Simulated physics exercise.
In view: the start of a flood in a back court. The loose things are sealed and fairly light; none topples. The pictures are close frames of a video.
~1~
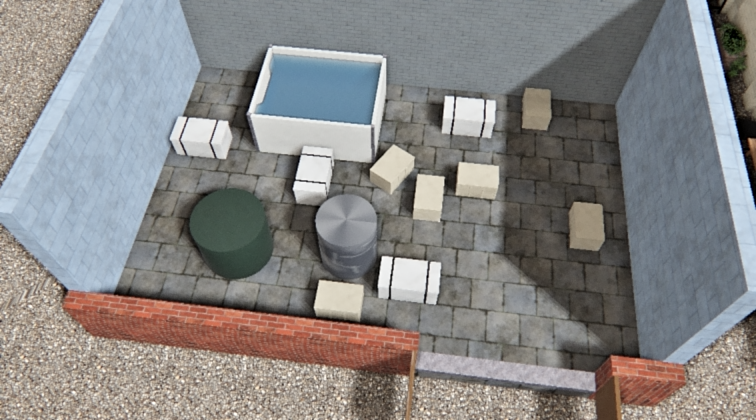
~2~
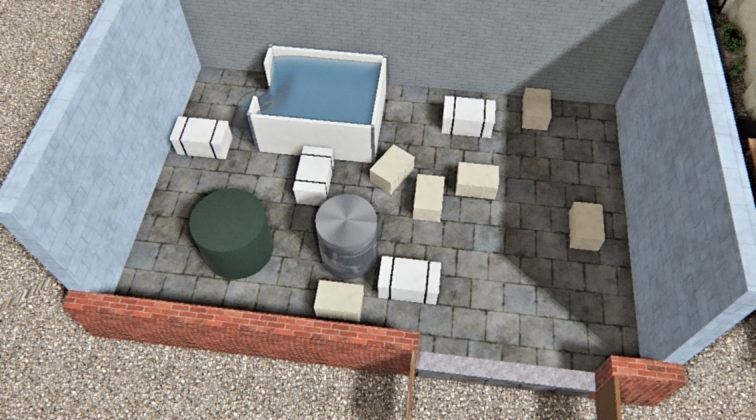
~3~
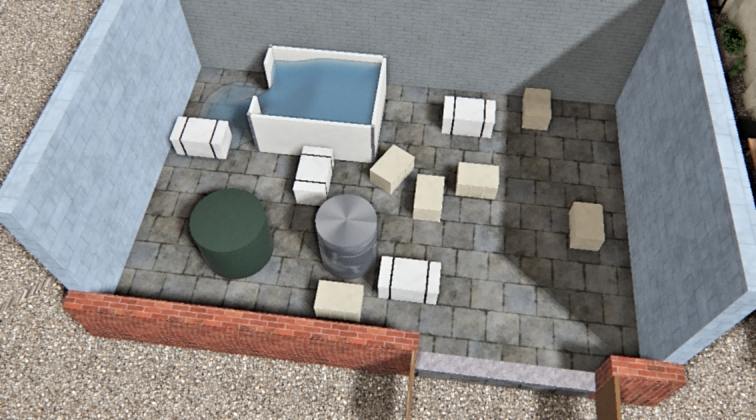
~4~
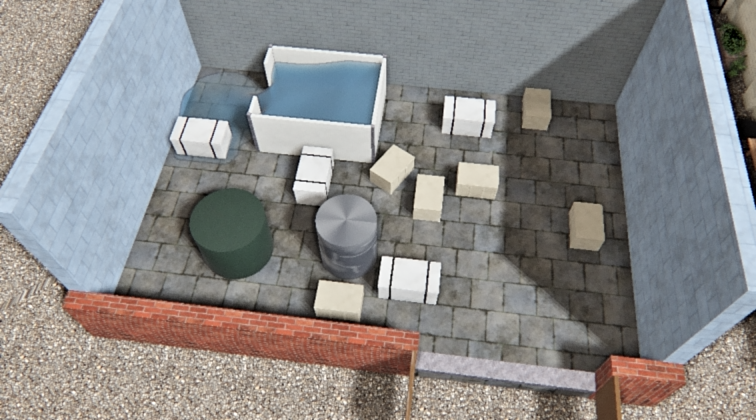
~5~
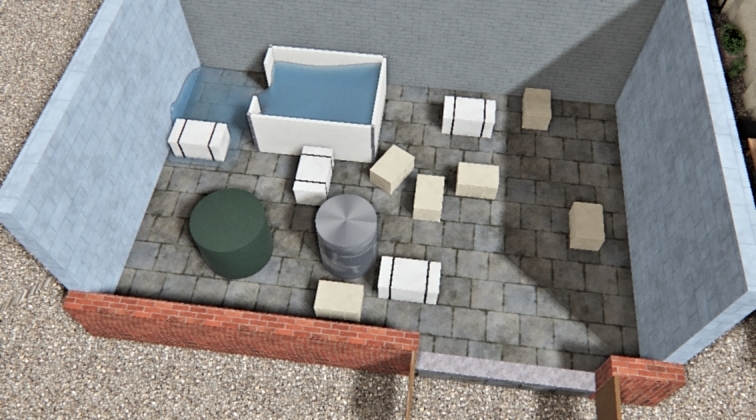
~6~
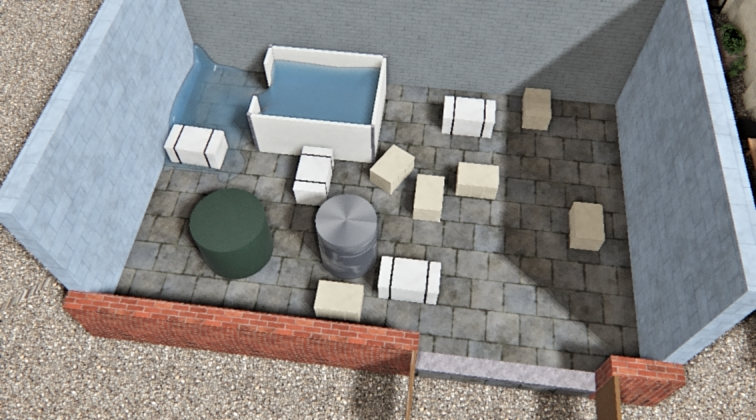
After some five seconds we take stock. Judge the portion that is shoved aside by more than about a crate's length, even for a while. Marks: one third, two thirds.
It is not even a third.
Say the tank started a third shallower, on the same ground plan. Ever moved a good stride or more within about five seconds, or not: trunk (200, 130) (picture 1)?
My call: Yes.
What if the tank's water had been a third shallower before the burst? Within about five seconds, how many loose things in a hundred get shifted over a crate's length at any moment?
Roughly 10 per cent.
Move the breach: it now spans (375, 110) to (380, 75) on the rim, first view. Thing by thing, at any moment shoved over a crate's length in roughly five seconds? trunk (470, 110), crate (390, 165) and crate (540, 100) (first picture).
In that order: Moved that far, not that far, pushed that far.
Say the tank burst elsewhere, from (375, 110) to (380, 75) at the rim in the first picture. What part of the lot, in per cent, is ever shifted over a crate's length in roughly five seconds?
Some 40 per cent.
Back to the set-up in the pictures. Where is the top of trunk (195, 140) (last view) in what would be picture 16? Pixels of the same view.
Close to (181, 223).
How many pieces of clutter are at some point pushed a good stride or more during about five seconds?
It comes to 3.
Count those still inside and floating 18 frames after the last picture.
1 of them.
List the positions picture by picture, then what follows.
In the first picture, a trunk at (199, 130), on the bottom; a crate at (589, 221) rests on the ground; 0 of 10 have shifted.
In the second picture, a trunk at (199, 130), on the bottom; a crate at (589, 221), on the bottom; 0 of 10 have shifted.
In the third picture, a trunk at (199, 130) rests on the ground; a crate at (589, 221), on the bottom; 0 of 10 have shifted.
In the fourth picture, a trunk at (199, 130) rests on the ground; a crate at (589, 221), on the bottom; 0 of 10 have shifted.
In the fifth picture, a trunk at (197, 132), on the bottom, close to its start; a crate at (589, 221), on the bottom; 1 of 10 have shifted.
In the sixth picture, a trunk at (194, 139) rests on the ground, close to its start; a crate at (589, 221), on the bottom; 1 of 10 have shifted.
A moment on, 1 of 10 are well off their spots; 0 afloat.
Next, 1 of 10 are well off their spots; 0 afloat.
Later, 1 of 10 are well off their spots; 1 afloat.
In the end, 3 of 10 are well off their spots, and 3 have been at some point; 2 afloat.
